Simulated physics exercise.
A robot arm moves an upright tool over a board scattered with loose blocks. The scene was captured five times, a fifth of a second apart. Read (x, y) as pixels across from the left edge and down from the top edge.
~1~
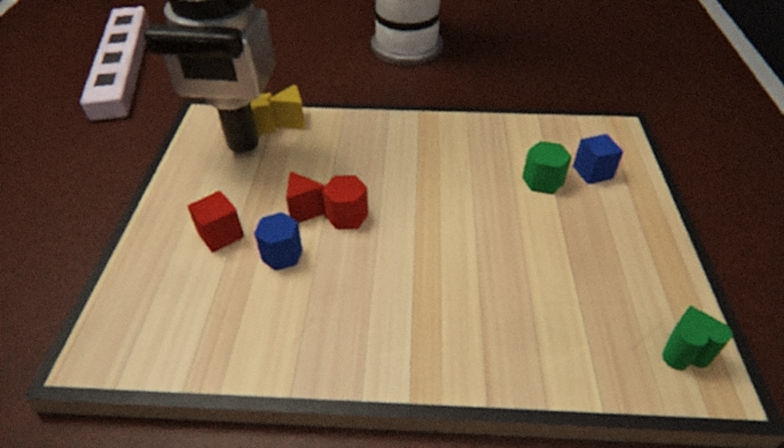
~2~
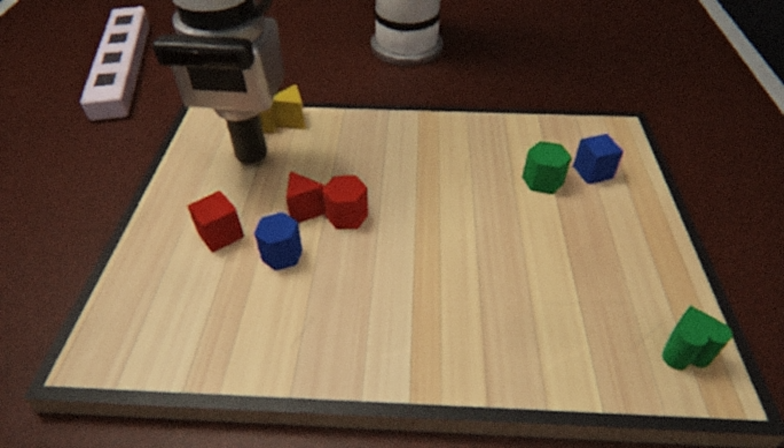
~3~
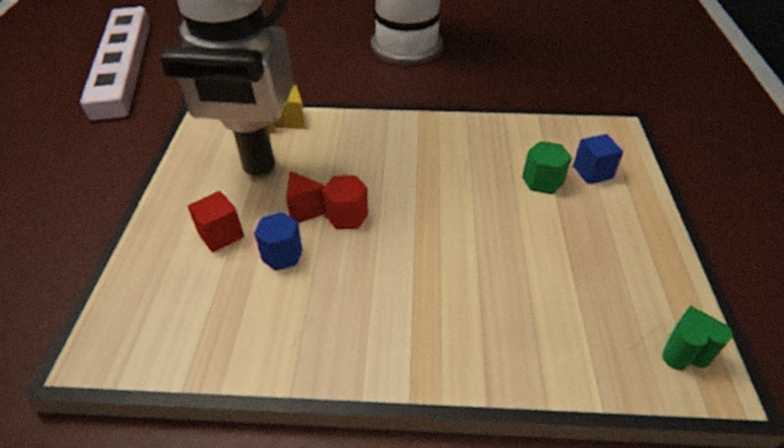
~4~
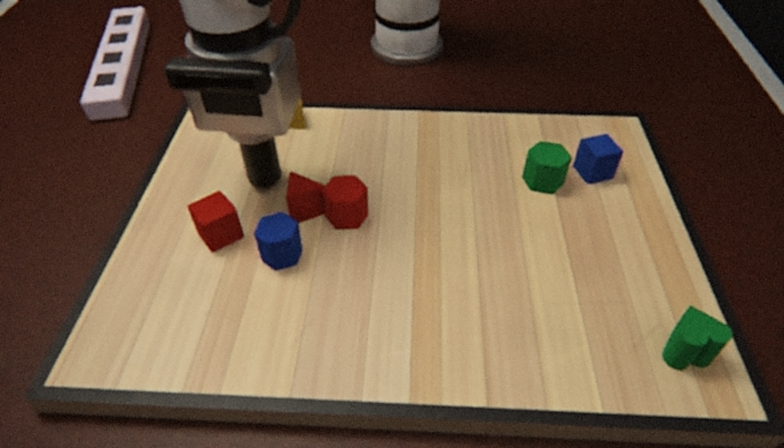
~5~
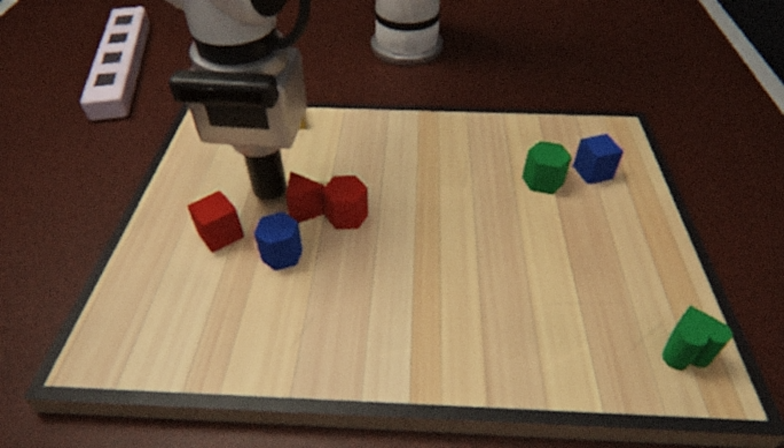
A pale wooden board with a dark edge lies on a dark reddish-brown table, seen from above at an angle by a still camera. Red and blue blocks sit left of centre, yellow at the upper left, green and blue at the upper right, and green at the lower right. A robot arm moves its upright black tool slightly right and toward the viewer, nearing the red and blue blocks, which stay still.
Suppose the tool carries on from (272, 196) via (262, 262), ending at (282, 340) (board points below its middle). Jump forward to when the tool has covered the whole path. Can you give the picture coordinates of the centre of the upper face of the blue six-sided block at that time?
For the centre of its top, I'd go with (302, 256).
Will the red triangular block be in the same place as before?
Final answer: Yes.
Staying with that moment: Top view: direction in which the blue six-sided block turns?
From above, it looks like the blue six-sided block goes counterclockwise.
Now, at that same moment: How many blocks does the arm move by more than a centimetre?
My best guess is that a single block moves over 1 cm.
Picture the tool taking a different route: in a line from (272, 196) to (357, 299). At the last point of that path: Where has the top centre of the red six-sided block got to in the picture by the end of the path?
At the end it should sit near (376, 194).
On the path given first. One third of the way, tool (261, 231); blue six-sided block (278, 232), turned 15° anticlockwise.
Two thirds of the way, tool (263, 279); blue six-sided block (300, 255), turned 75° anticlockwise.
At the end, tool (280, 333); red square block still; blue six-sided block (302, 256), turned 85° anticlockwise; red triangular block still.
